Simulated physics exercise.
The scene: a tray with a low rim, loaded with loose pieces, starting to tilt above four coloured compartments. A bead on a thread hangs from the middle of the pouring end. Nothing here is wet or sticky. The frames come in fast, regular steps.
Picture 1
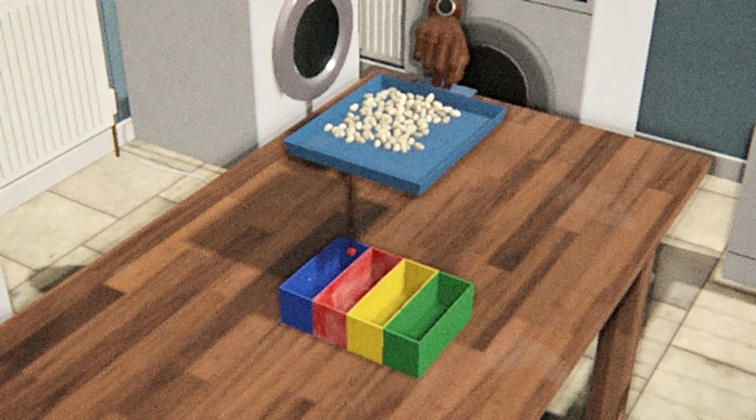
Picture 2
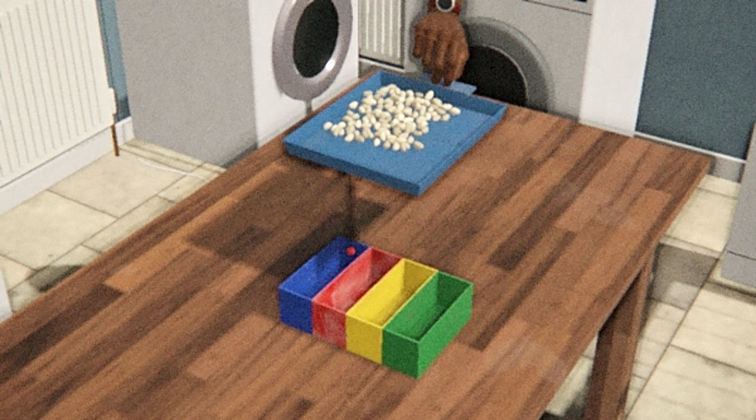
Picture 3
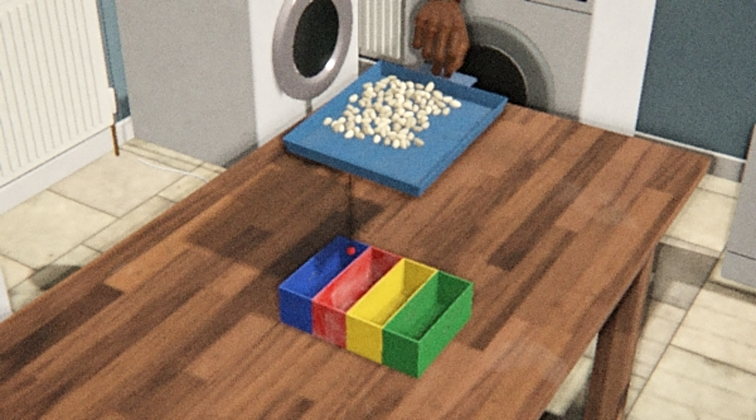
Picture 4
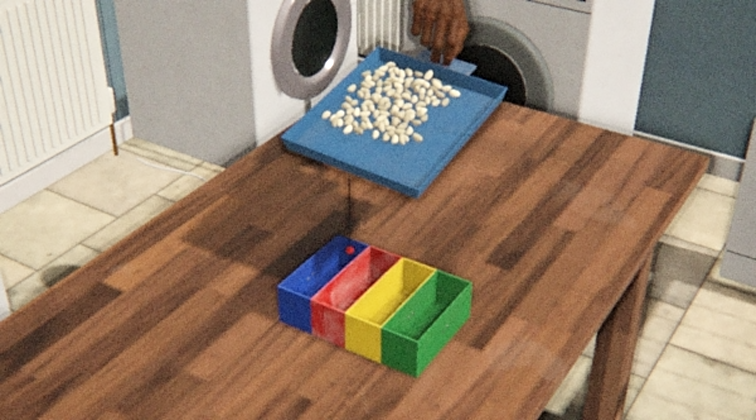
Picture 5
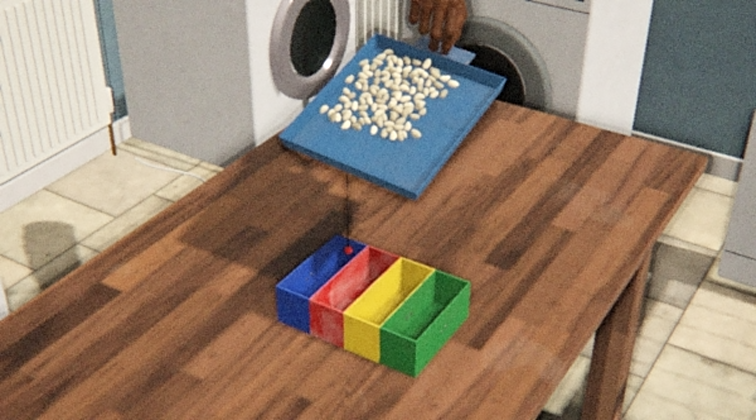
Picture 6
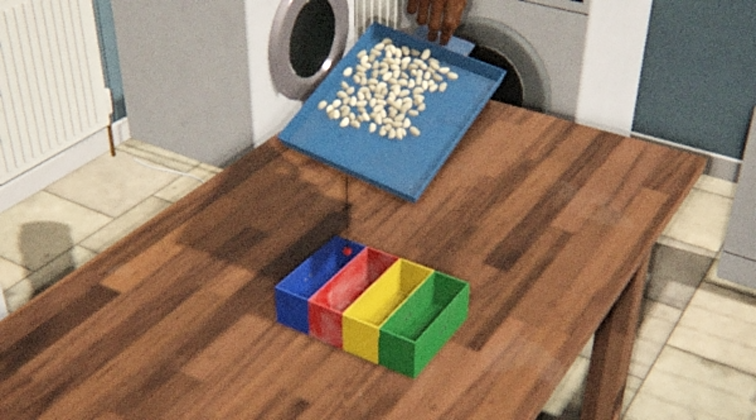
A hand raises the far end of a blue tray of white beans, tilting it.
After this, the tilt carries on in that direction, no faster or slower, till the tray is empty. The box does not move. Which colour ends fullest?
Fullest: The yellow cell.
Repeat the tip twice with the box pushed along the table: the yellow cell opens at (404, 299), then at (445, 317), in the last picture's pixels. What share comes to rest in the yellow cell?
In turn 50 and 0 in a hundred.
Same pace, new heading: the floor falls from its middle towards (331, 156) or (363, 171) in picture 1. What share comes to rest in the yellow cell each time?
The first gives 0 %, the second 20 %.
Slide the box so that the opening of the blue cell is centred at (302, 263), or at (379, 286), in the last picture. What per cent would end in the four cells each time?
Roughly 100 per cent, and 80 per cent.
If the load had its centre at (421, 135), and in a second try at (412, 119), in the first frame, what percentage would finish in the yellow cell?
The first gives 60 %, the second 50 %.
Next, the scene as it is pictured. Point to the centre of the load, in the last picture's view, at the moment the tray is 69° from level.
Roughly at (383, 179).
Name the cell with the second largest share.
Second comes red.
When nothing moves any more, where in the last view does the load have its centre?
Roughly at (378, 326).
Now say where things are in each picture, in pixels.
Corners of the pouring end at (289, 140) and (419, 181), level; middle of the load at (389, 121), white beans; bead on its thread at (351, 251); blue cell at (297, 308); red cell at (330, 321); yellow cell at (365, 336); green cell at (401, 350), in the first picture.
Corners of the pouring end at (289, 139) and (418, 182), level; middle of the load at (389, 119), in the second picture.
Corners of the pouring end at (288, 138) and (418, 183), tipped barely, lowest at the right corner; middle of the load at (389, 114), in the third picture.
Corners of the pouring end at (287, 136) and (417, 186), tipped a little, lowest at the right corner; middle of the load at (388, 105), in the fourth picture.
Corners of the pouring end at (285, 135) and (415, 189), tipped clearly, lowest at the right corner; middle of the load at (386, 98), in the fifth picture.
Corners of the pouring end at (283, 135) and (414, 193), tipped clearly, lowest at the right corner; middle of the load at (385, 92); blue cell at (293, 308); red cell at (326, 321); yellow cell at (361, 335); green cell at (397, 350), in the sixth picture.
Soon after the last picture, tray tipped steeply; nearly all on the tray; a small part falling or outside the box.
A little later, tray tipped past a quarter turn; about a third on the tray; about a third in the yellow cell; a small part in the green cell; a small part in the red cell; a small part falling or outside the box.
Later still, tray tipped past a quarter turn; about half in the yellow cell; about a quarter in the red cell; a small part in the green cell; a small part in the blue cell; a stray few falling or outside the box.
At rest, tray tipped past a quarter turn; about half in the yellow cell; about a quarter in the red cell; a small part in the green cell; a small part in the blue cell; a stray few outside the box.
